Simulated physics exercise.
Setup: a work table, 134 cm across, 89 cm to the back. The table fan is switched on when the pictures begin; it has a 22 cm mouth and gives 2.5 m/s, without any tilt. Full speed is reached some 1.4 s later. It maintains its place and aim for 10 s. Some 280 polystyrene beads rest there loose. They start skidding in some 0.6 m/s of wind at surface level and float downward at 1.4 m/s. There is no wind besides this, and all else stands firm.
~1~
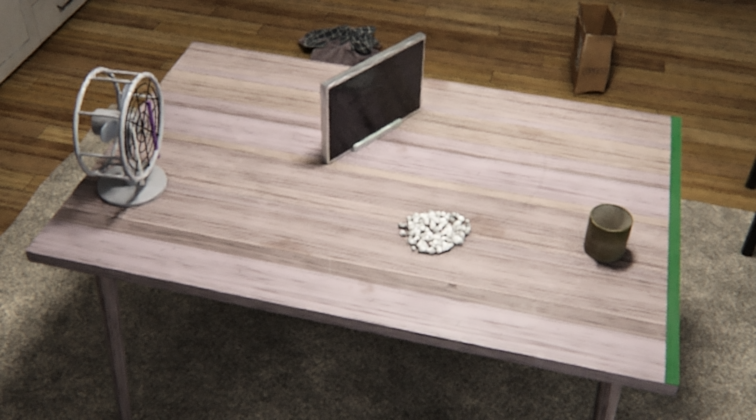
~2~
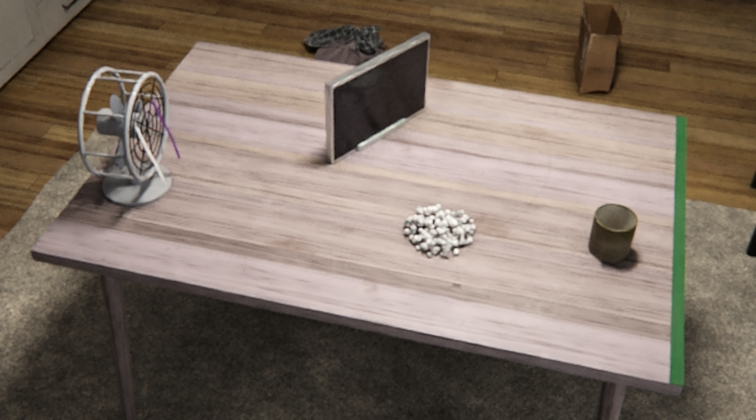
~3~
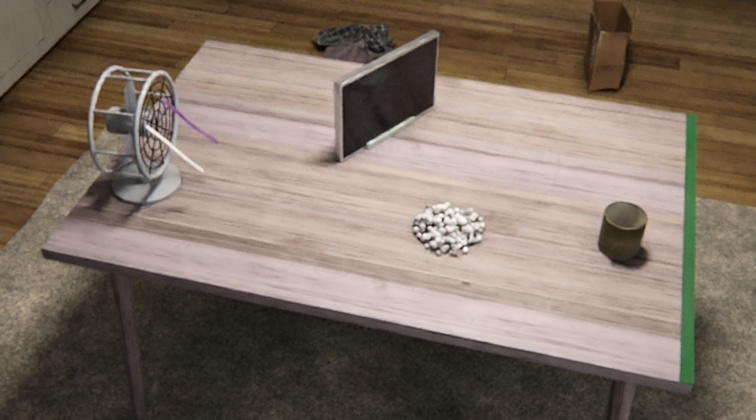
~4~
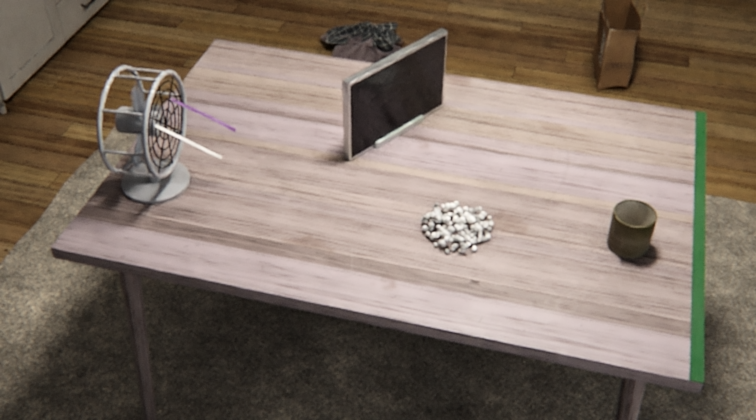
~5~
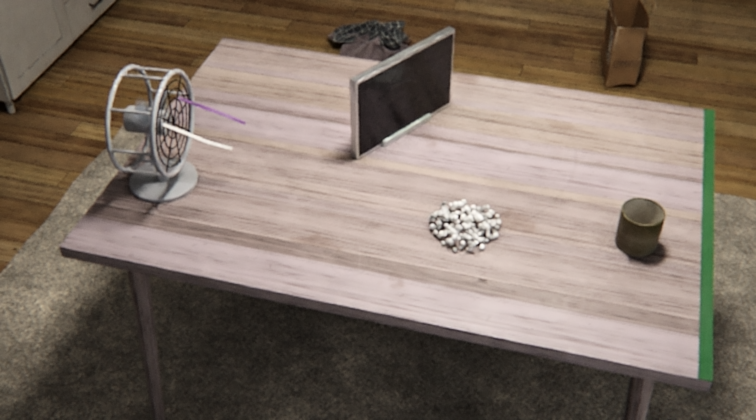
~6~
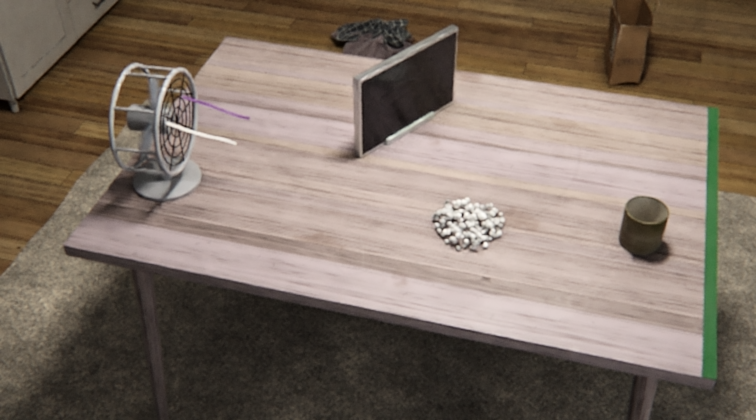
A table fan's ribbons lift and stream toward a still pile of white beads.
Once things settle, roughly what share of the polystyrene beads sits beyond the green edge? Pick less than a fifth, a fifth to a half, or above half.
Roughly above half.
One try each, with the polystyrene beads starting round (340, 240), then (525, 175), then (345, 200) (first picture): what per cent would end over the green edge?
Taking the three spots in order, you'd get around 20 percent, 30 percent and 60 percent.
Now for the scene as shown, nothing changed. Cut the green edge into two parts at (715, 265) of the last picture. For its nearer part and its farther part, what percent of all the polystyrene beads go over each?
Roughly 50 % cross the nearer stretch, while around 30 % cross the farther one.
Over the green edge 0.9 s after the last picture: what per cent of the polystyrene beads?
0 %, roughly.
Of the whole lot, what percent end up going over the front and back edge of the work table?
About 15 per cent front and 0 per cent back.
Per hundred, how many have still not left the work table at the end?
About 2 per cent.
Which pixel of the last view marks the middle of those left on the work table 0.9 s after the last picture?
(644, 270), roughly.
Then, 0.9 s after the last picture, 100 % are on the move or not yet settled, 0 % are over the green edge; the middle of those still in play is near (644, 270).
Then, 2.1 s after the last picture, 3 % are on the move or not yet settled, 82 % are over the green edge.
Then, 4.4 s after the last picture, 1 % are on the move or not yet settled, 84 % are over the green edge.
Then, 8.9 s after the last picture, at the end, 84 % are over the green edge.
